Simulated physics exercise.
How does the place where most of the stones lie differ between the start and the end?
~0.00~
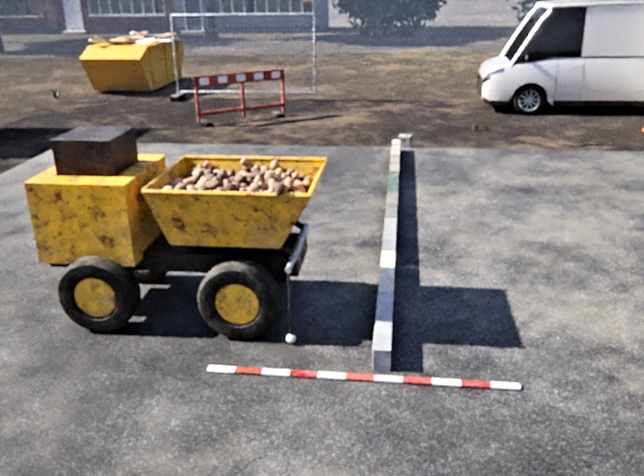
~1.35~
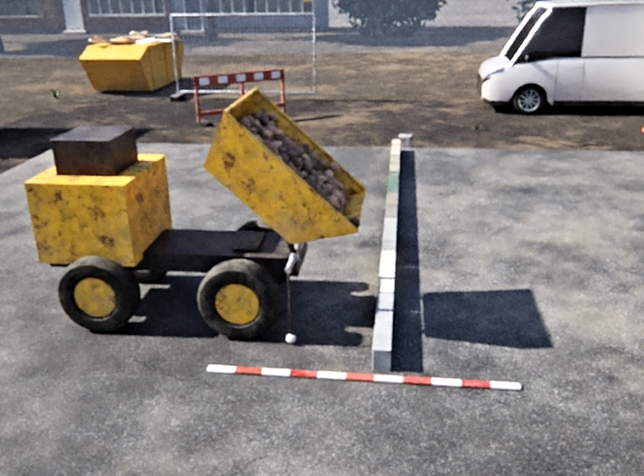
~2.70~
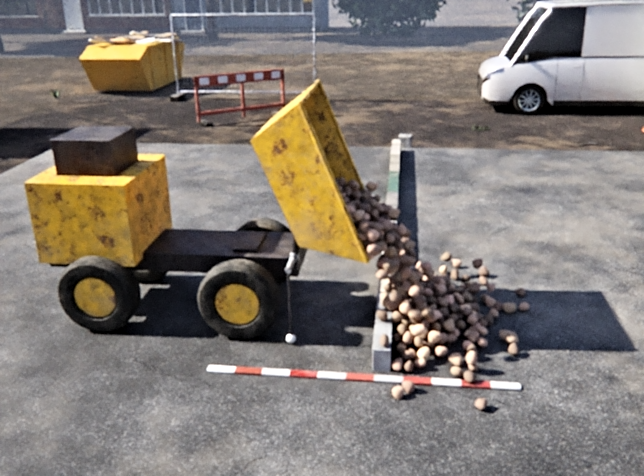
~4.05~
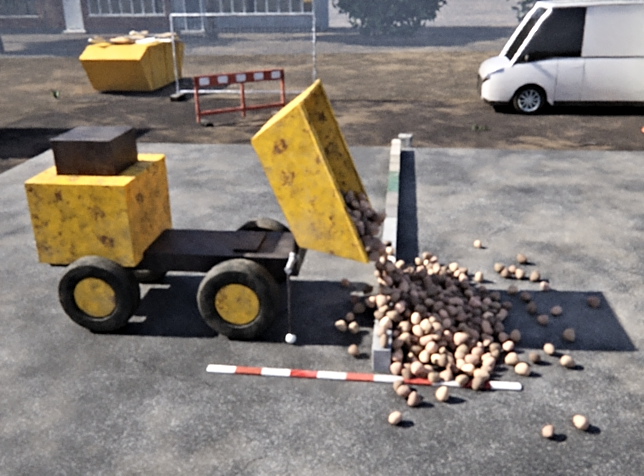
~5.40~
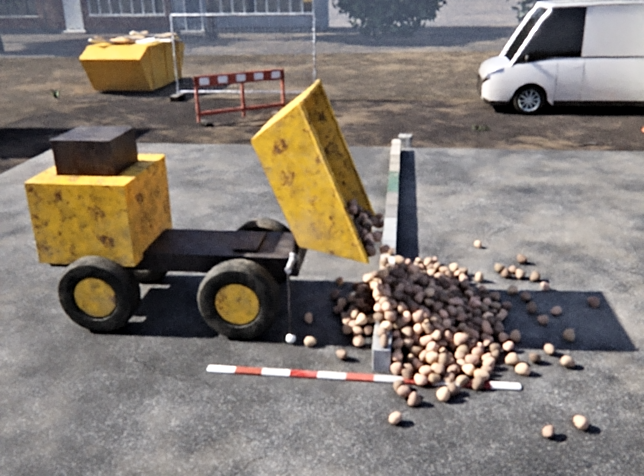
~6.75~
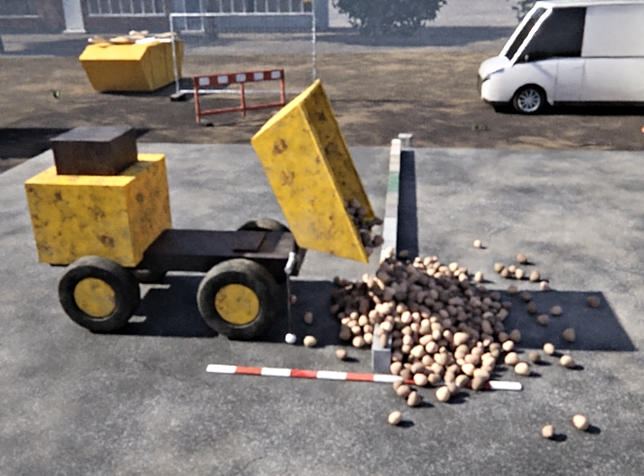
At the start the stones sit in the dumper's level skip, while at the end most of them lie lower down and to the right, in a heap on the ground across the kerb.
